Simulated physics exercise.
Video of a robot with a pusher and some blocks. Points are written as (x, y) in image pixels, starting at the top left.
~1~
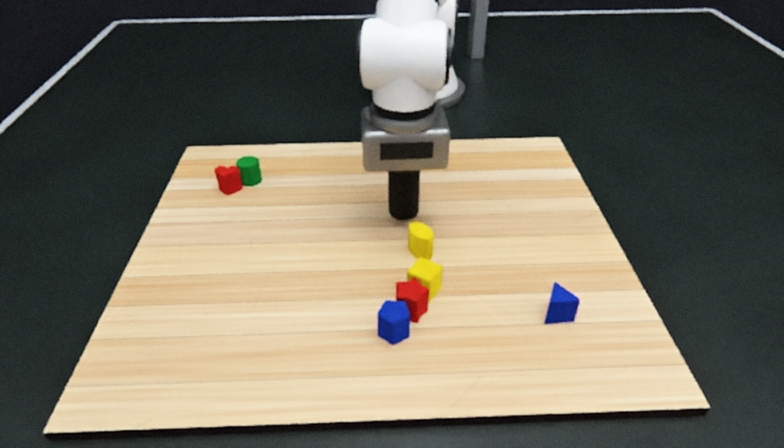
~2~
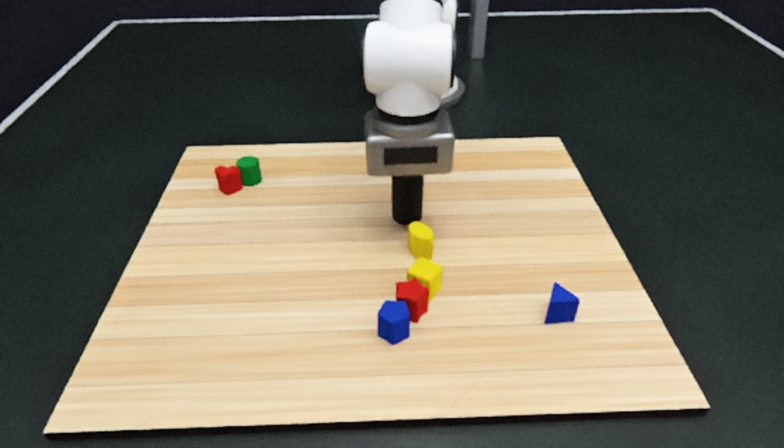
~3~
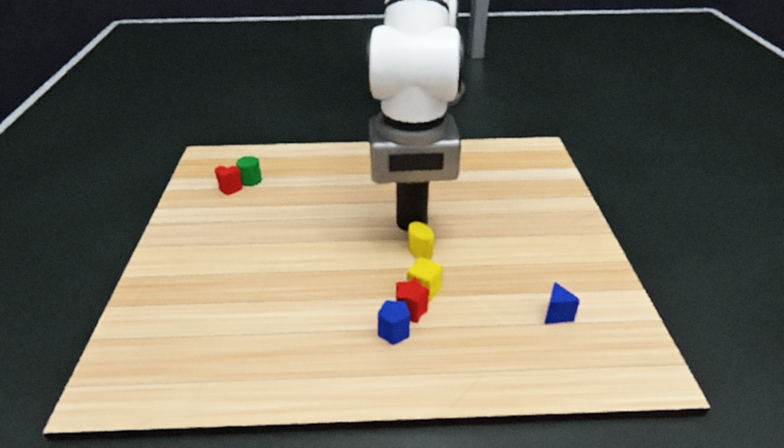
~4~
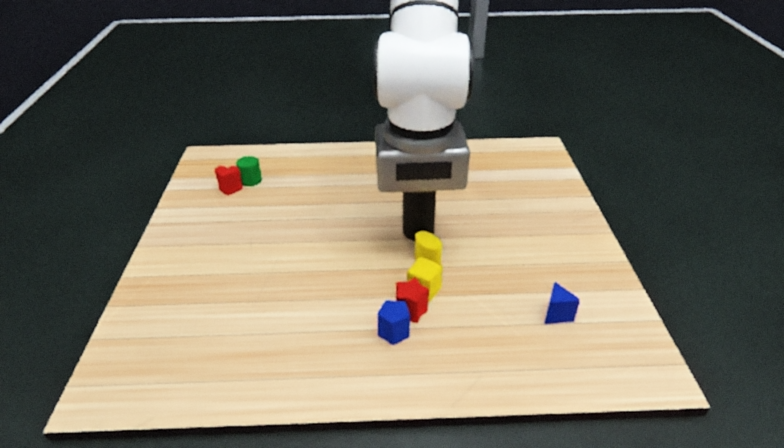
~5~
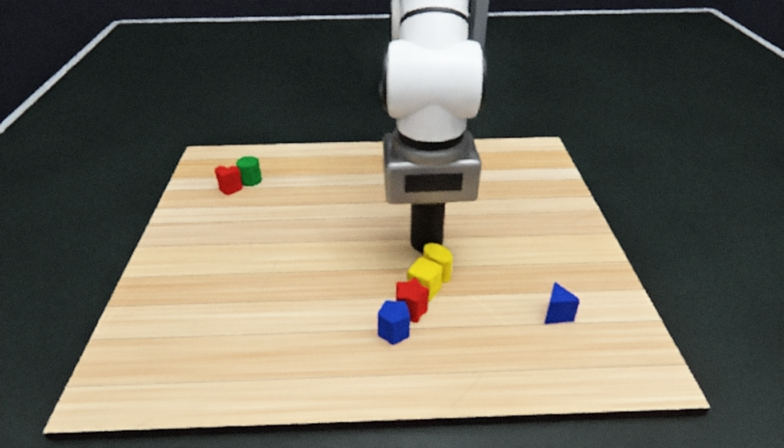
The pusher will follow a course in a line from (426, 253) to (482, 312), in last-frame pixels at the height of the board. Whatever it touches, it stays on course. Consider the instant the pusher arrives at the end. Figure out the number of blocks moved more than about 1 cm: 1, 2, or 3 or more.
This push will displace one block.
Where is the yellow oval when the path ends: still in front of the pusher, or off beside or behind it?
Ahead to the end.
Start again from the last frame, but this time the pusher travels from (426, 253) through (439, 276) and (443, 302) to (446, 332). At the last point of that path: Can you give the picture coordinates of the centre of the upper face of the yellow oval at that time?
The middle of the upper face of the yellow oval will lie at about (478, 298) in the picture.
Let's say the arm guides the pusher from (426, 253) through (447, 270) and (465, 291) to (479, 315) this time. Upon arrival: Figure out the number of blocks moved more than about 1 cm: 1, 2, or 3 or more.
Total: One.
What follows on the original path. One third of the way, pusher (444, 262); yellow square (426, 270), turned 20° clockwise; yellow oval (458, 271).
Two thirds of the way, pusher (463, 283); yellow square (426, 270), turned 20° clockwise; yellow oval (478, 293).
At the end, pusher (483, 303); red star-shaped block unmoved; yellow square (426, 270), turned 20° clockwise; yellow oval (498, 317).
